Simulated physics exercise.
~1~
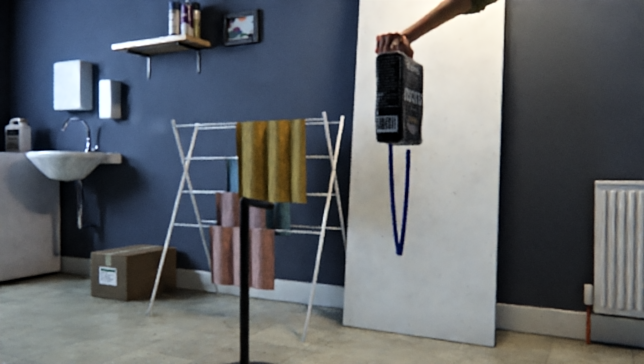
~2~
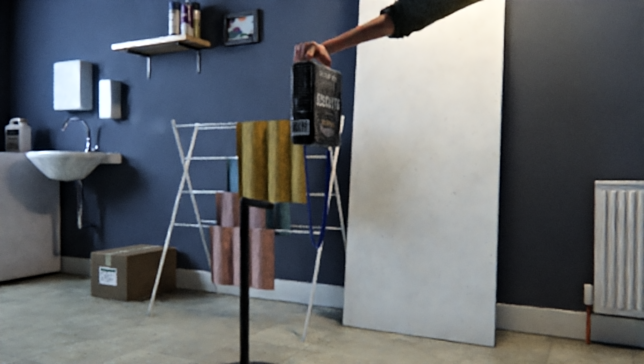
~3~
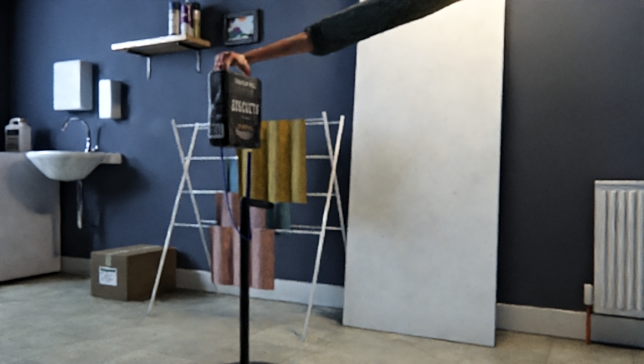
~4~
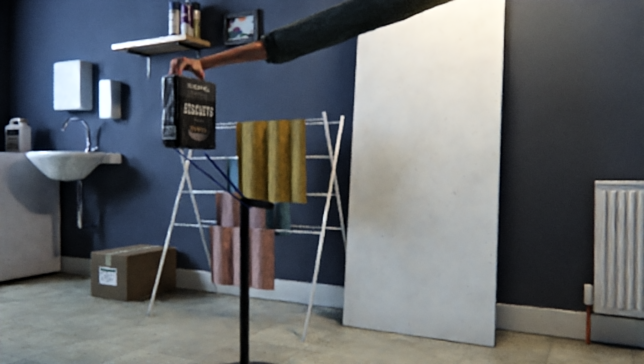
In the video, a hand carries a black bag with a long loop trailing beneath it from right to left, past a dark post in front of a drying rack, until the loop catches, pulls tight round the post, and the bag is held back.
